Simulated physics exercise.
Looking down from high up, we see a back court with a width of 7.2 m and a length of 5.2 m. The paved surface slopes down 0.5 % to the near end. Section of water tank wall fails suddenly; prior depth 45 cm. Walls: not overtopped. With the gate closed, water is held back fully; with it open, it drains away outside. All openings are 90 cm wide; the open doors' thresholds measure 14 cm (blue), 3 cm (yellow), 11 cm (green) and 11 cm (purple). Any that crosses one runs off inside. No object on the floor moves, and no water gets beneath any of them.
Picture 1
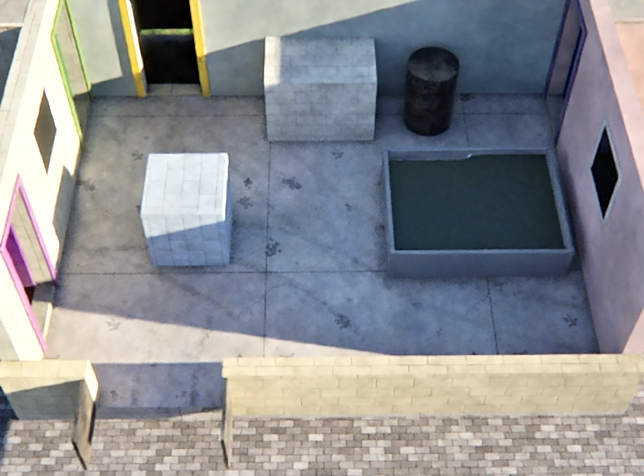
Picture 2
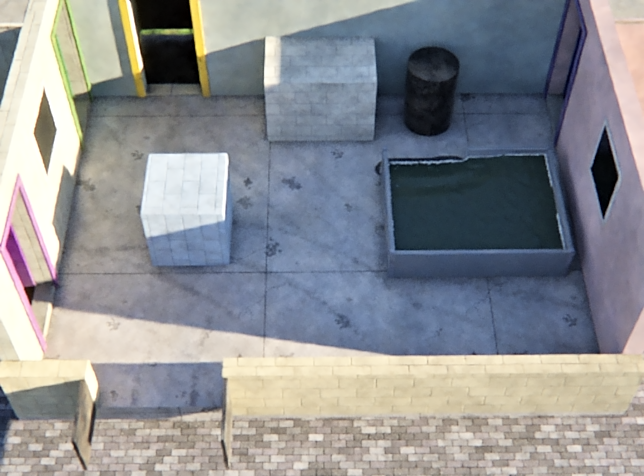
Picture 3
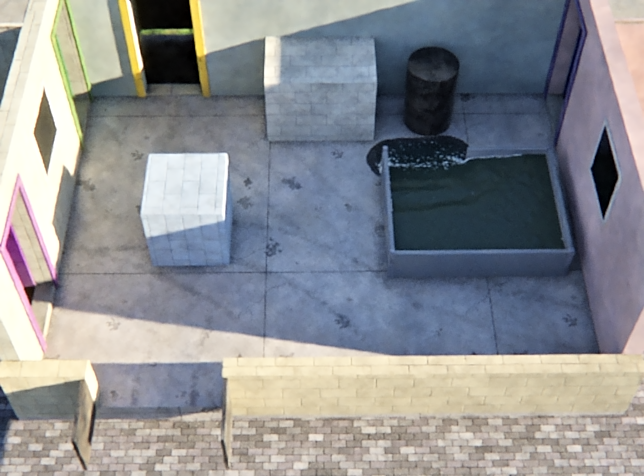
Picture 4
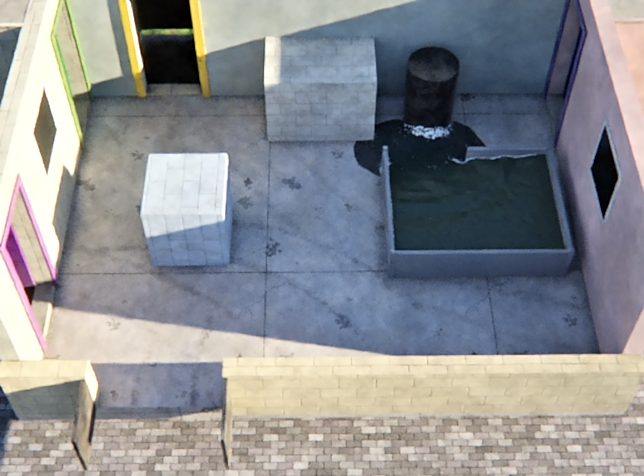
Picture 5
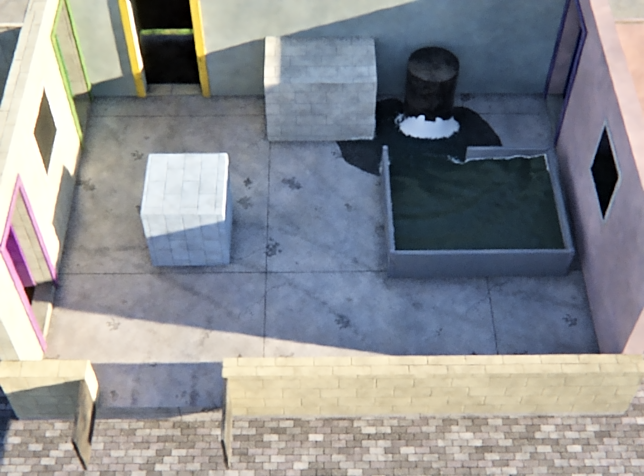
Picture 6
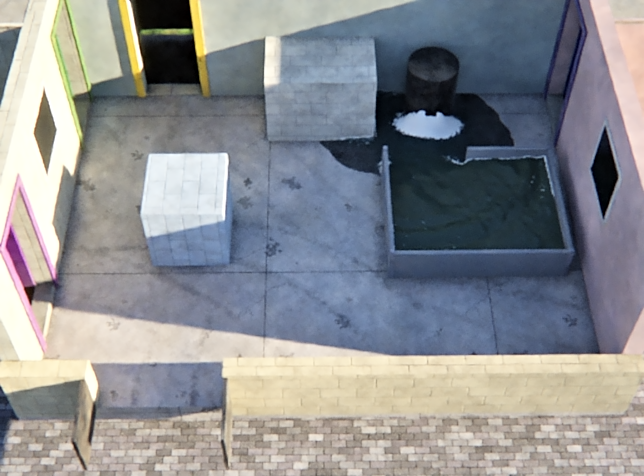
Dark water pours from the tank's far side and spreads across the paving around the barrel.
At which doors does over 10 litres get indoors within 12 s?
As I see it, the blue door is going to break the limit. The yellow door is going to hold within the limit. The green door is going to hold within the limit. The purple door is going to hold within the limit.
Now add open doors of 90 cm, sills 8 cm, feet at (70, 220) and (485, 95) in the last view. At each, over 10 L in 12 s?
Per doorway, in order: Insufficient / sufficient.
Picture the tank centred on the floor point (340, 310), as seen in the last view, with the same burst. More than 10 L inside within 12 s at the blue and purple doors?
Blue gets no more than that, purple gets no more than that.
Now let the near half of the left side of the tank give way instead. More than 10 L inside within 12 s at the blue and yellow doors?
Result: Blue limit not passed, yellow limit passed.
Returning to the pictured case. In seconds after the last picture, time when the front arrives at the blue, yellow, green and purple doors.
Blue: 0.7 s; yellow: 5.5 s; green: 3.0 s; purple: 4.0 s.
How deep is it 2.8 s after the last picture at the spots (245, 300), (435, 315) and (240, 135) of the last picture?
I'd read it as roughly 1, 0 and 1 cm, in that order.
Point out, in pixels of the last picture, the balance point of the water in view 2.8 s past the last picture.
The water's centre sits at about (434, 180).
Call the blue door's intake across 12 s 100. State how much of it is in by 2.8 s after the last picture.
Share by then: ~ 55 %.
Then, 0.7 s after the last picture water covers 15 % of the floor and is deepest (38 cm) near (378, 95); blue door 3 cm at the sill, 0 L in, yellow door not reached, green door not reached, purple door not reached.
Then, 1.5 s after the last picture water covers 20 % of the floor and is deepest (38 cm) near (378, 95); blue door 24 cm at the sill, 2 L in, yellow door not reached, green door not reached, purple door not reached.
Then, 2.8 s after the last picture water covers 35 % of the floor and is deepest (24 cm) near (380, 119); blue door 22 cm at the sill, 60 L in, yellow door not reached, green door not reached, purple door not reached.
Then, 6.3 s after the last picture water covers 70 % of the floor and is deepest (16 cm) near (381, 136); blue door 14 cm at the sill, 104 L in, yellow door 4 cm at the sill, 0 L in, green door 6 cm at the sill, 0 L in, purple door 2 cm at the sill, 0 L in.
Then, 11.3 s after the last picture water covers 95 % of the floor and is deepest (12 cm) near (537, 94); blue door 10 cm at the sill, 106 L in, yellow door 3 cm at the sill, 1 L in, green door 4 cm at the sill, 0 L in, purple door 2 cm at the sill, 0 L in.
